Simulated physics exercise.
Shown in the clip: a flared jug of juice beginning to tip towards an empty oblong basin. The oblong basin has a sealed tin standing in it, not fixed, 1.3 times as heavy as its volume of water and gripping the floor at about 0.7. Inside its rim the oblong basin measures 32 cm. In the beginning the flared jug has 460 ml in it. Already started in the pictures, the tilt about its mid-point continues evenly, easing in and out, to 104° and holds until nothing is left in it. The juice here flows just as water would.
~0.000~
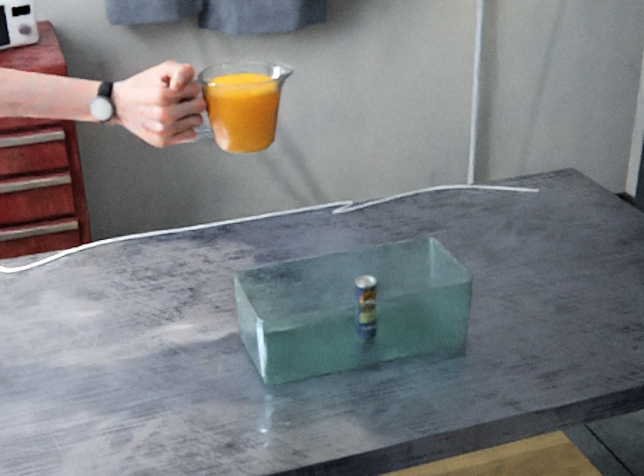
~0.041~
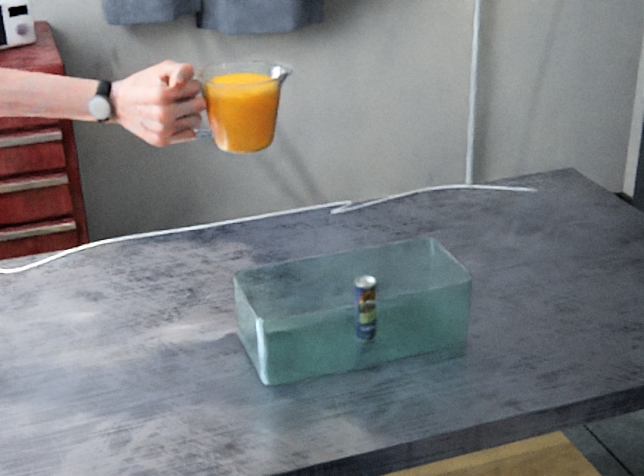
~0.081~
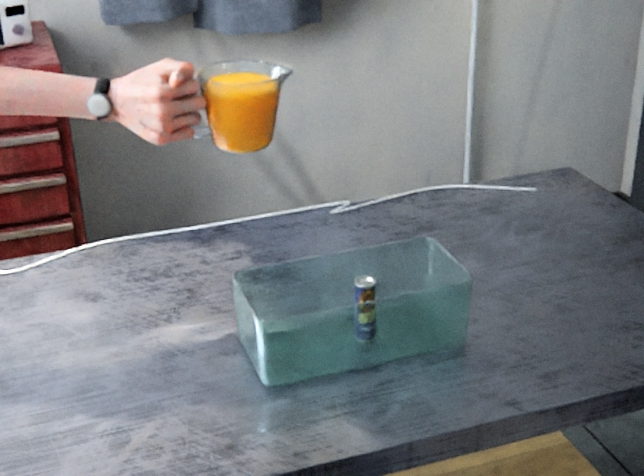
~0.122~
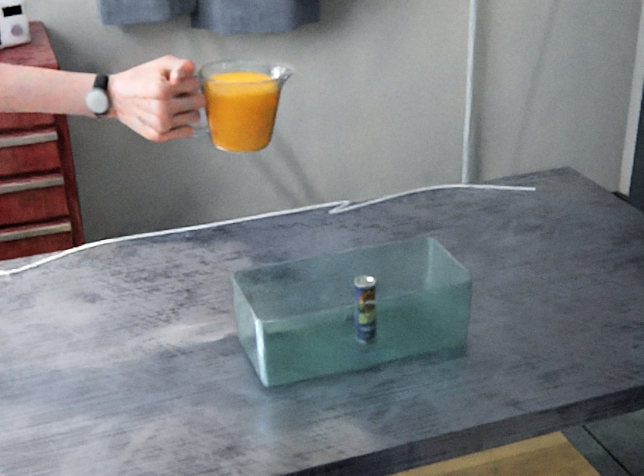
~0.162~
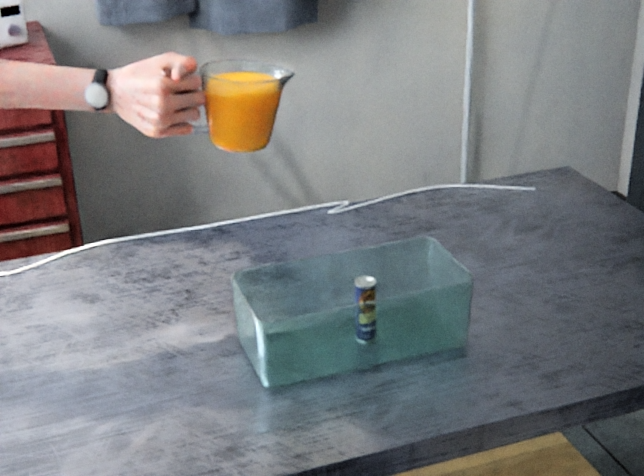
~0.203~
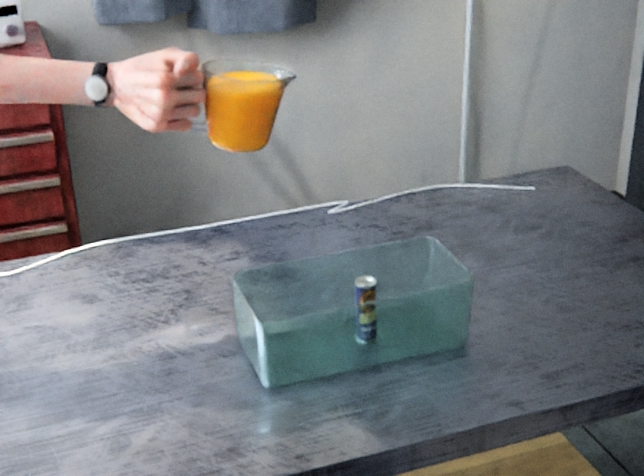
A hand wearing a dark-strapped watch reaches in from the left, holding a clear glass jug of orange juice above a grey tabletop, seen from slightly above in a room with a pale grey wall. Below it sits a greenish, see-through oblong basin with a small dark tin, with red drawers at left. The jug starts upright, then tilts slightly rightward while the view shifts very slightly.
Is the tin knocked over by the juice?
It's going to overturn.
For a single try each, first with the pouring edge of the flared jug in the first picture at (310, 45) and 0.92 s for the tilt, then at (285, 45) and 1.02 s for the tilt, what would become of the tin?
Trial 1 - tin stays standing; trial 2 - tin tips.
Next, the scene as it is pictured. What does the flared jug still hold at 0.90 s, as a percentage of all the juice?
I'd estimate some 12 per cent.
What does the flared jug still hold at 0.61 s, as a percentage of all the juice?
Near 70 in a hundred.
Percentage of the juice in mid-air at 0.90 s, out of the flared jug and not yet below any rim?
Some 36 per cent.
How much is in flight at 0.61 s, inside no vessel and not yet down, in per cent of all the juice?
About 28 per cent.
By 0.61 s the tilt is 65° and 70 per cent is still to pour; the tin stands where it began.
By 0.90 s the tilt is 99° and 13 per cent is still to pour; the tin stands where it began.
By 1.21 s the tilt is 104° and 0 per cent is still to pour; the tin leans 32°.
By 1.55 s the tilt is 104° and 0 per cent is still to pour; the tin lies on its side.
At rest the tin lies on its side.
